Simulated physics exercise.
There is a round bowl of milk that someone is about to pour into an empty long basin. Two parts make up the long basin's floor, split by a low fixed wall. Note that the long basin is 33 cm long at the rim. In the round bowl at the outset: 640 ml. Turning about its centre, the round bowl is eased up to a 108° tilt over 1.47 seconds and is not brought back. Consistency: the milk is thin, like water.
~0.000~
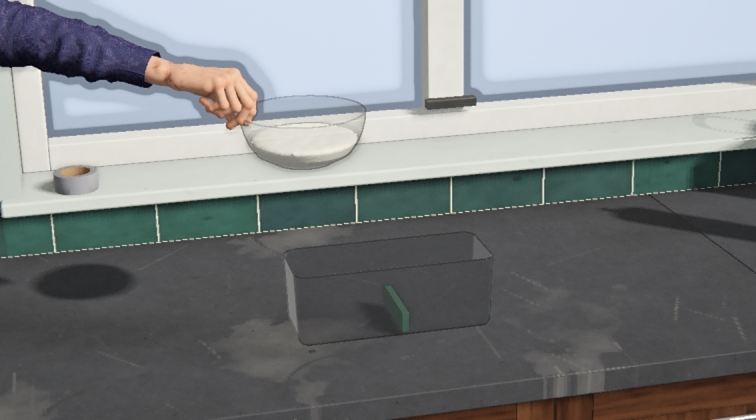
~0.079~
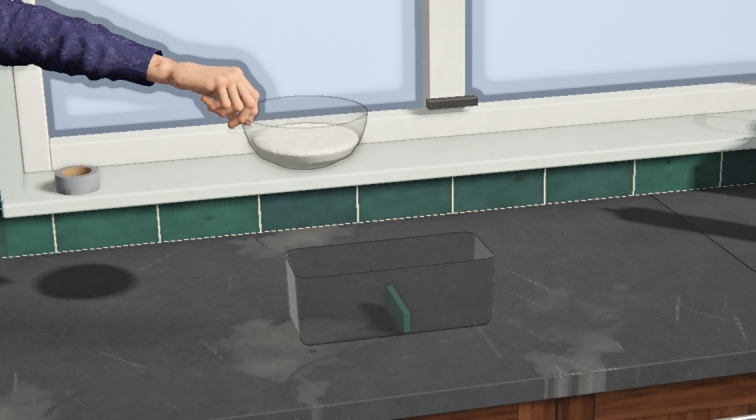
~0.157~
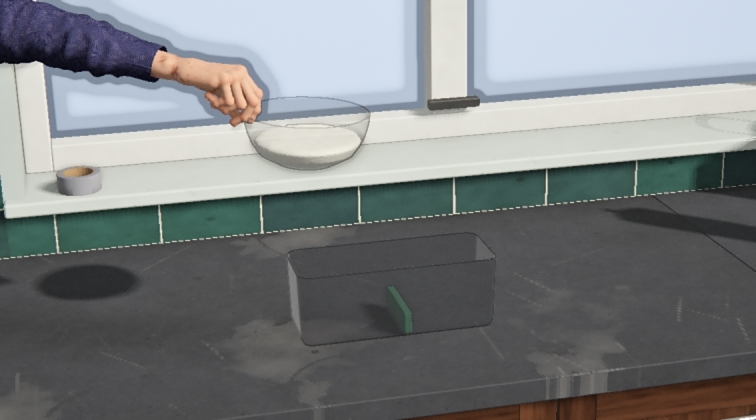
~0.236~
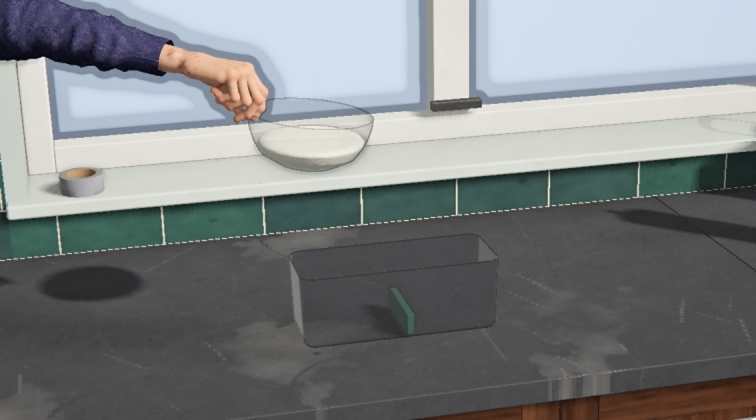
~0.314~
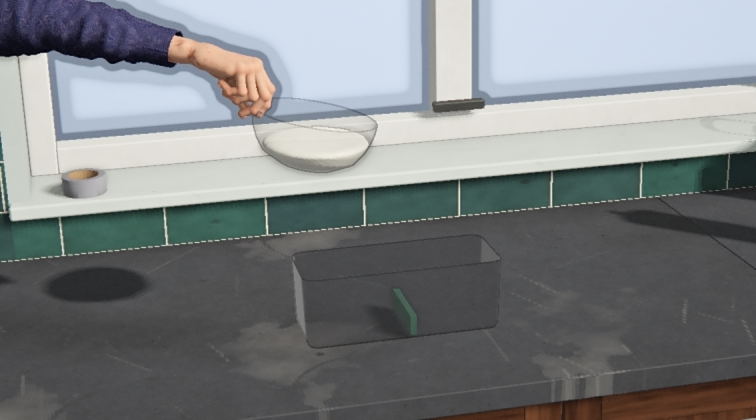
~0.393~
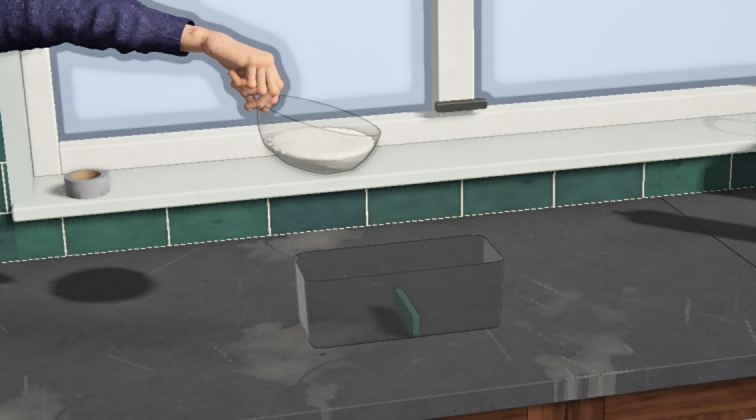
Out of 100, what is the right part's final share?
About 55 out of 100.
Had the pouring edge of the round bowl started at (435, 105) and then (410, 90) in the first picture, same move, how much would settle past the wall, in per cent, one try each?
70 and 85 %.
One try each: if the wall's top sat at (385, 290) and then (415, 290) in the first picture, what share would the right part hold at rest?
Respectively 75 and 10 %.
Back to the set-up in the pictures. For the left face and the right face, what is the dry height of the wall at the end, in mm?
22 mm left, 14 mm right.
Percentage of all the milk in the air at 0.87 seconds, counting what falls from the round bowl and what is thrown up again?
Some 36 % is the figure.
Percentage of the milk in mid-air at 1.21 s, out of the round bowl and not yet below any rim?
Around 10 percent of the liquid.
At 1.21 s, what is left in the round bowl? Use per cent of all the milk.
About 1 % is still there.
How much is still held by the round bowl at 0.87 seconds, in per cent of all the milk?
Roughly 50 %.
By 0.87 s the tilt is 69° and 49 per cent is still to pour, 2 is left of the wall and 12 right of it.
By 1.21 s the tilt is 100° and 1 per cent is still to pour, 32 is left of the wall and 56 right of it.
By 1.58 s the tilt is 108° and 0 per cent is still to pour, 43 is left of the wall and 56 right of it.
By 1.97 s the tilt is 108° and 0 per cent is still to pour, 44 is left of the wall and 55 right of it.
At rest 44 per cent lies left of the wall, 55 right of it and 1 outside.
